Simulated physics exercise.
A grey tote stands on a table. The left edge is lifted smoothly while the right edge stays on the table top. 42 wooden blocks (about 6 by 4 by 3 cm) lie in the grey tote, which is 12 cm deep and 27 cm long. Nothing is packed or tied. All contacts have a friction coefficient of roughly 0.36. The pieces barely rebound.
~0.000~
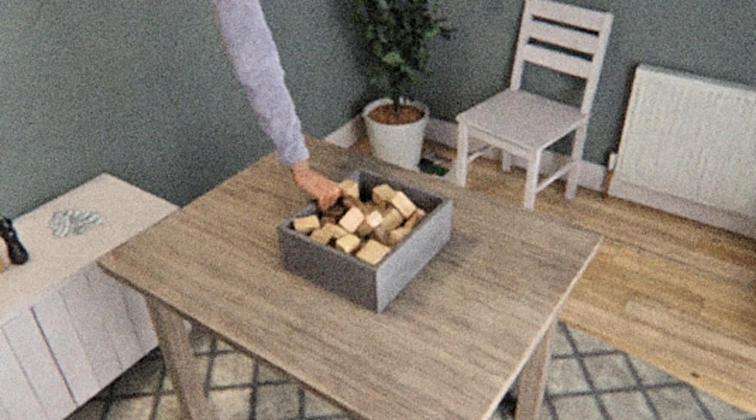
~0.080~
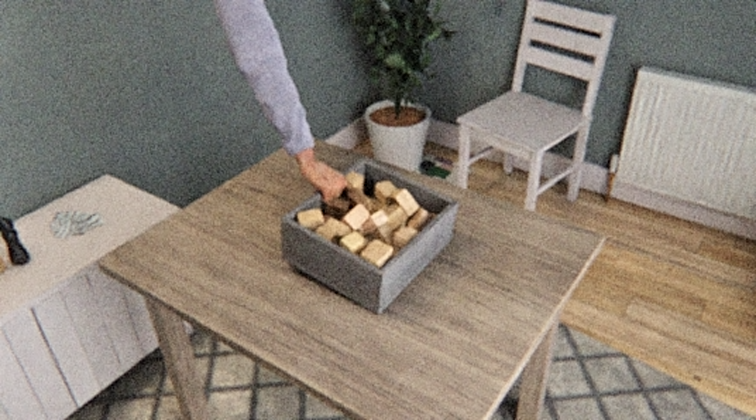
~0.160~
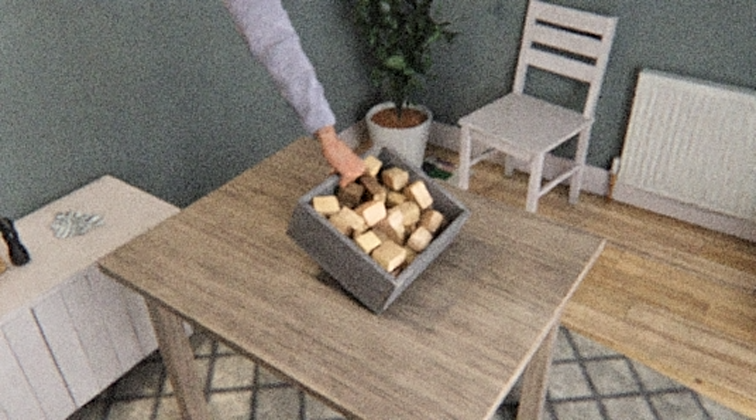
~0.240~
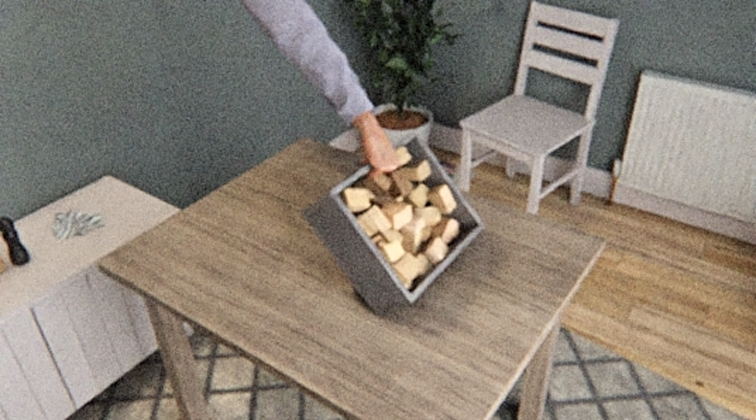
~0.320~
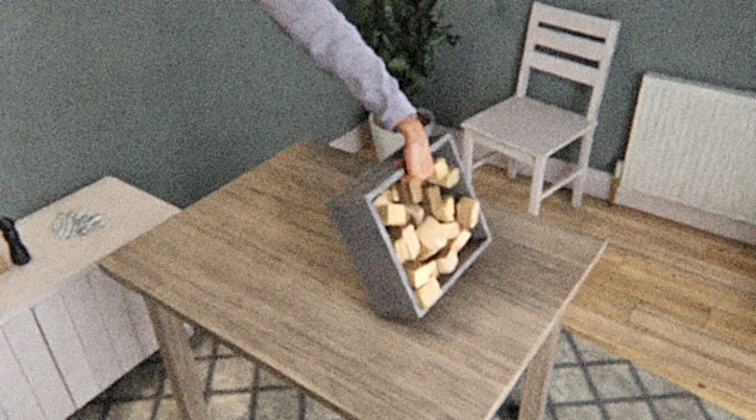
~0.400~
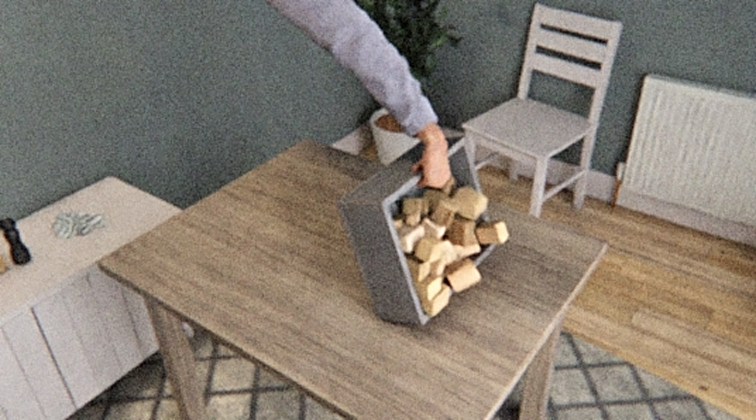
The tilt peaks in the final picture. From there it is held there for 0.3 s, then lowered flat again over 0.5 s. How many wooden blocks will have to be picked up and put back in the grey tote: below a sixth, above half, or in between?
Out of the grey tote go between a sixth and a half of the wooden blocks.
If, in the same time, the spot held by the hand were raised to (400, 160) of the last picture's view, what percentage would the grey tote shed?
Then grey tote 10 per cent.
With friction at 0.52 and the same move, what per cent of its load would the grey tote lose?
In that case grey tote 40 per cent.
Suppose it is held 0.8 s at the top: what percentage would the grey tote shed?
Then grey tote 40 per cent.
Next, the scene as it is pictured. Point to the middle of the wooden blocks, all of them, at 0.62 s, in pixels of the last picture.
Near (439, 266).
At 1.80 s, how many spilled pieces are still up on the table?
Roughly 12.
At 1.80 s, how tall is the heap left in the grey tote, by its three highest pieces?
Some 11 cm.
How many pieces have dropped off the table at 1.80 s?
About 3.
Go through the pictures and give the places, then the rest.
In the first picture (we follow the rim corner now nearest the camera; the camera moves round a little), grey tote at (373, 267); tilt 0°; nothing out yet.
Grey tote at (380, 271); tilt 7°, in the second picture.
Grey tote at (394, 280); tilt 25°, in the third picture.
Grey tote at (409, 296); tilt 45°, in the fourth picture.
Grey tote at (420, 311); tilt 63°, in the fifth picture.
Grey tote at (423, 318); tilt 70°; 4 out, the lowest block at (462, 273), in the sixth picture.
After 0.62 s, tilt 70°; 14 of 42 out of the grey tote.
After 0.90 s, tilt 45°; 16 of 42 out of the grey tote.
After 1.30 s, tilt 0°; 16 of 42 out of the grey tote.
Outcome (at 1.80 s), 16 of 42 out of the grey tote. Asked share, 16 of 42, 38 per cent.
